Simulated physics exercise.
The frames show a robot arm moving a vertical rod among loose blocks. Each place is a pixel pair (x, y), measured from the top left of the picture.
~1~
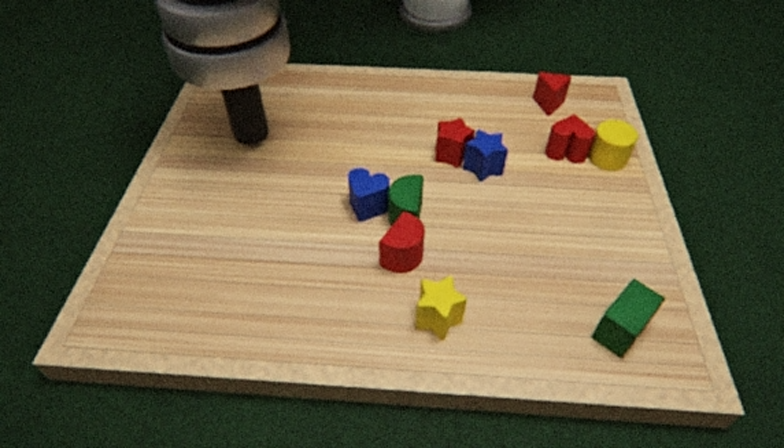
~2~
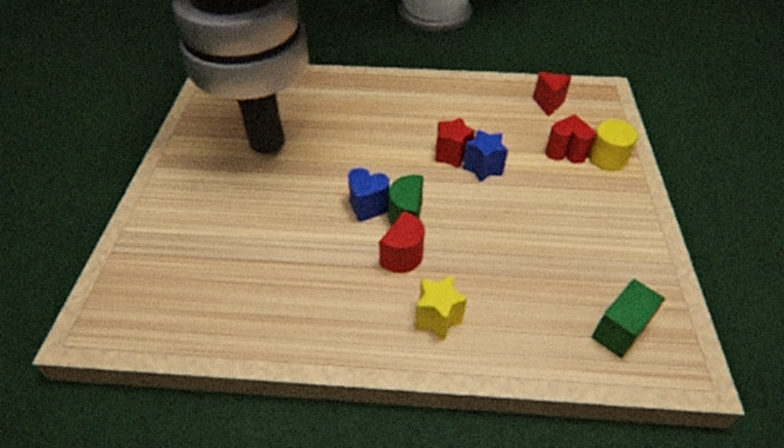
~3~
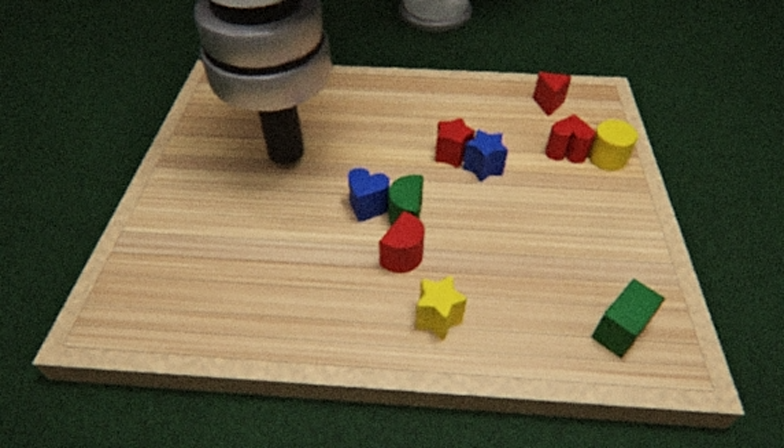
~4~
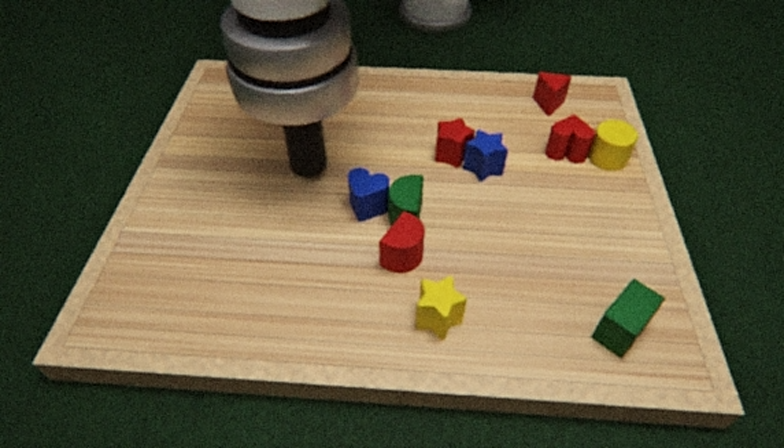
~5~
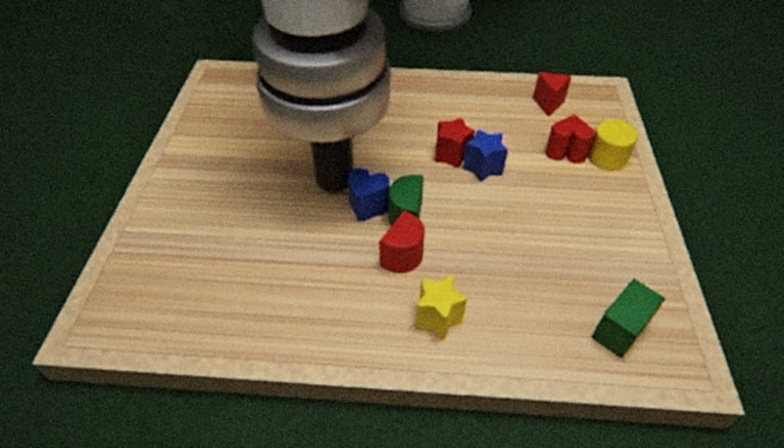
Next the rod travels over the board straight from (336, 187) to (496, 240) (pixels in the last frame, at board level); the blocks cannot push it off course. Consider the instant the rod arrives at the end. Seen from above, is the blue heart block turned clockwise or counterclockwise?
From the top, the block rotates clockwise.
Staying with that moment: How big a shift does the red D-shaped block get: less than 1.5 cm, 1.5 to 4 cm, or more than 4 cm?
Movement: 1.5 to 4 cm.
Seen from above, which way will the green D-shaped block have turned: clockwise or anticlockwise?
Rotation: Counter-clockwise.
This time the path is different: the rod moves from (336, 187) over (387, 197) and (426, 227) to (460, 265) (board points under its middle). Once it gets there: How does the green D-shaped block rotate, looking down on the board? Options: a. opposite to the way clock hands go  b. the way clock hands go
a
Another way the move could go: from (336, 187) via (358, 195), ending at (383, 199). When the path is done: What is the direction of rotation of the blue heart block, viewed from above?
The block spins clockwise.
What follows on the original path. One third of the way, rod at (386, 197); blue heart block at (411, 205), turned 30° clockwise; red D-shaped block at (407, 238), turned 15° clockwise; green D-shaped block at (454, 209), turned 45° anticlockwise.
Two thirds of the way, rod at (440, 215); blue heart block at (444, 227), turned 95° clockwise; red D-shaped block at (408, 249), turned 50° clockwise; green D-shaped block at (485, 216), turned 70° anticlockwise.
At the end, rod at (498, 233); blue heart block at (451, 232), turned 125° clockwise; red D-shaped block at (408, 249), turned 50° clockwise; green D-shaped block at (539, 242), turned 40° anticlockwise; blue star in place.
